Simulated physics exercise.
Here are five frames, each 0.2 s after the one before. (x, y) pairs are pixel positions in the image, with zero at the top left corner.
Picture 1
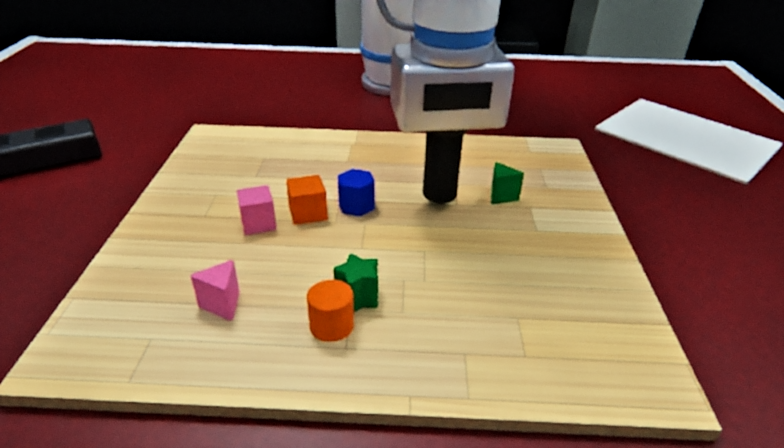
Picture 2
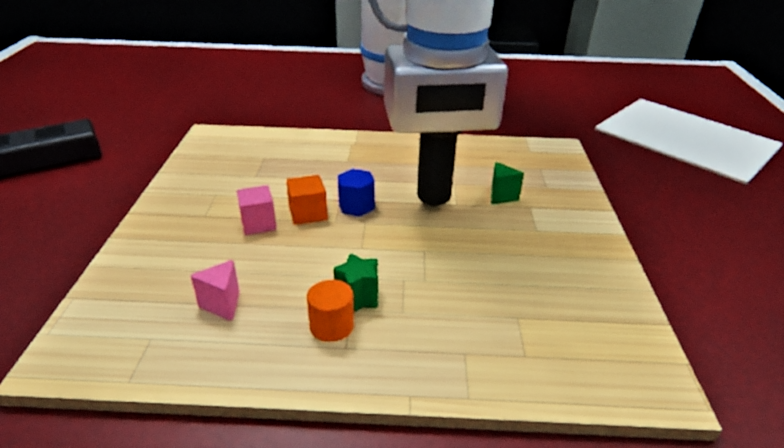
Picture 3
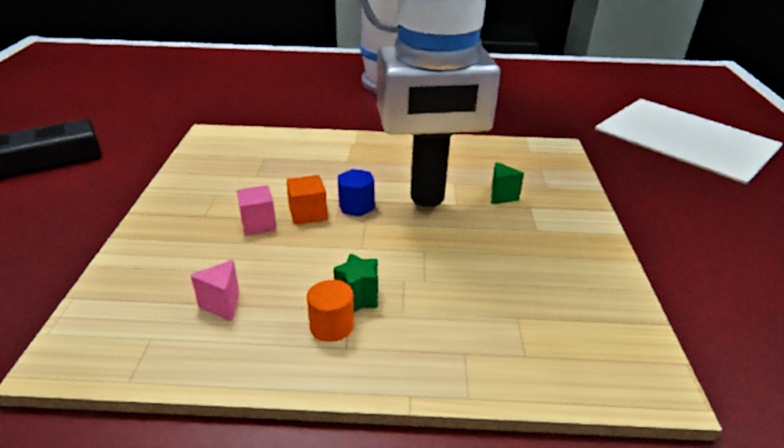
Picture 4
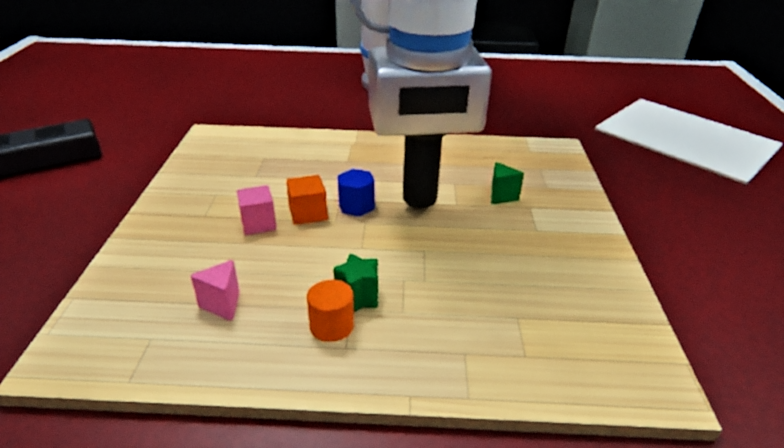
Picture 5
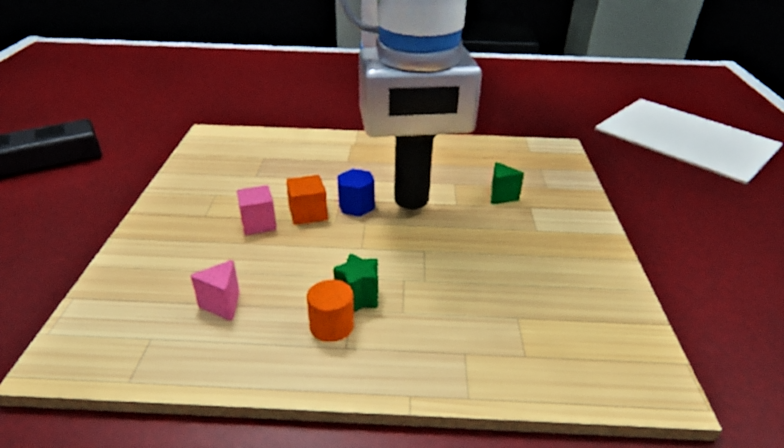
The robot arm slides its black tool slightly left above the board, touching no blocks.
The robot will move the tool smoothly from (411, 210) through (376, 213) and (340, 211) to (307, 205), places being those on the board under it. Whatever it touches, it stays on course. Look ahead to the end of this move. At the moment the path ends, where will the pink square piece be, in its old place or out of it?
It will end up elsewhere.
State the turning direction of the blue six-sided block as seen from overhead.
The block turns clockwise.
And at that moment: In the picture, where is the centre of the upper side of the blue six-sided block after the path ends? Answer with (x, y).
That would be at about pixel (300, 159).
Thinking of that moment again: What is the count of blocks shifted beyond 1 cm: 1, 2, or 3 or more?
The answer will be at least three.
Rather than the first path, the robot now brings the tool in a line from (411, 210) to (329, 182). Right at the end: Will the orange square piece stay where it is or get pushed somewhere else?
It leaves its spot.
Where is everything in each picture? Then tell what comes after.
The first picture shows tip of the tool (440, 195), middles of tops, pink square piece (254, 195), orange square piece (306, 185), blue six-sided block (356, 178).
The second picture shows tool (434, 197), nothing pushed.
The third picture shows tool (427, 199), nothing pushed.
The fourth picture shows tool (420, 200), nothing pushed.
The fifth picture shows tool (411, 201), pink square piece (254, 195), orange square piece (306, 185), blue six-sided block (356, 178).
On the path given first. One third of the way, tool (375, 204); blue six-sided block (341, 176), turned 15° clockwise.
Two thirds of the way, tool (339, 202); orange square piece (294, 185), turned 25° anticlockwise; blue six-sided block (318, 168), turned 65° clockwise.
At the end, tool (306, 196); pink square piece (239, 197), turned 30° anticlockwise; orange square piece (263, 182), turned 35° anticlockwise; blue six-sided block (300, 159), turned 110° clockwise.
